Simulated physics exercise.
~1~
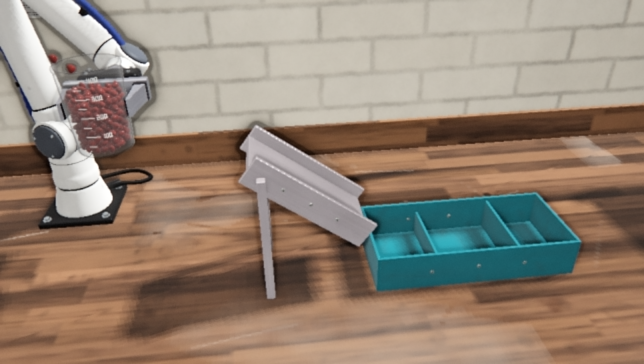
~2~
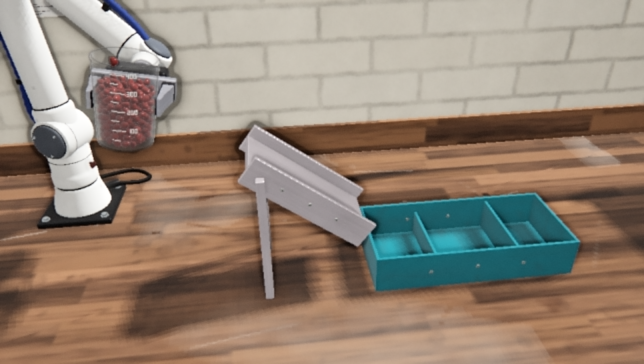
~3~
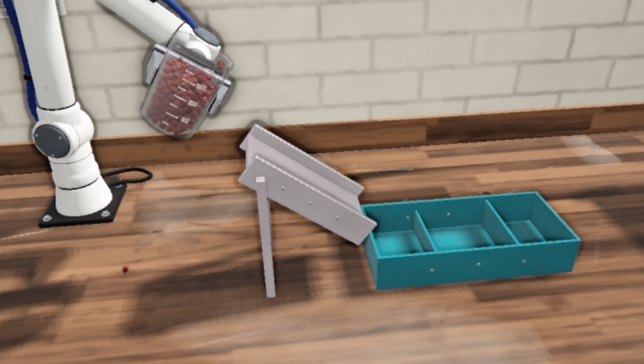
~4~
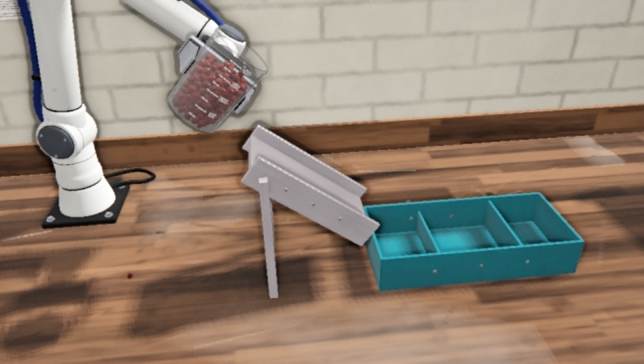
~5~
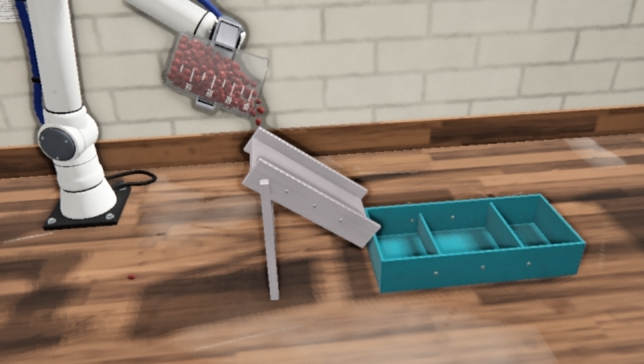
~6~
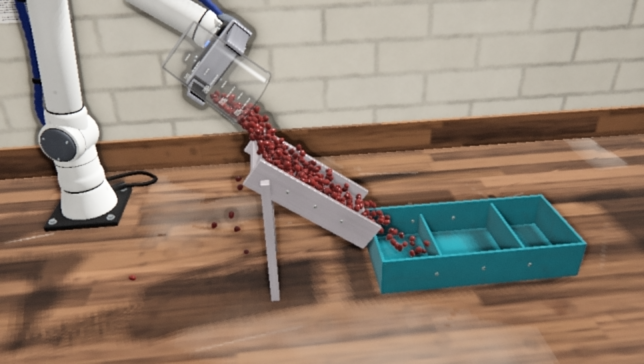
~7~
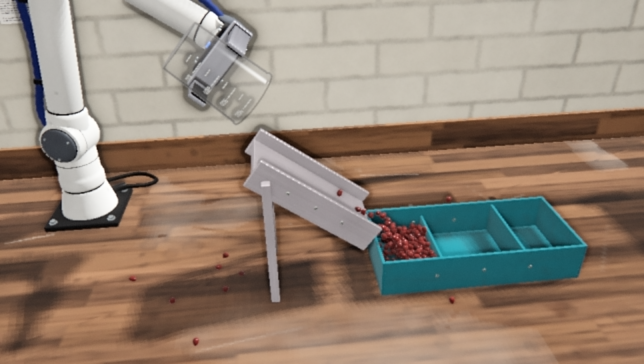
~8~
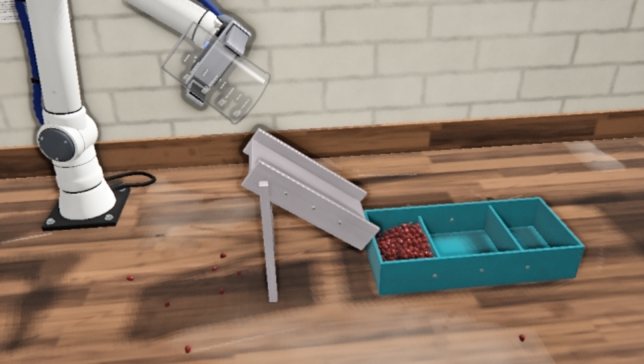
White robot arm tipping a clear cup of red beans down a grey chute, nearly all settling in the teal box's left compartment.
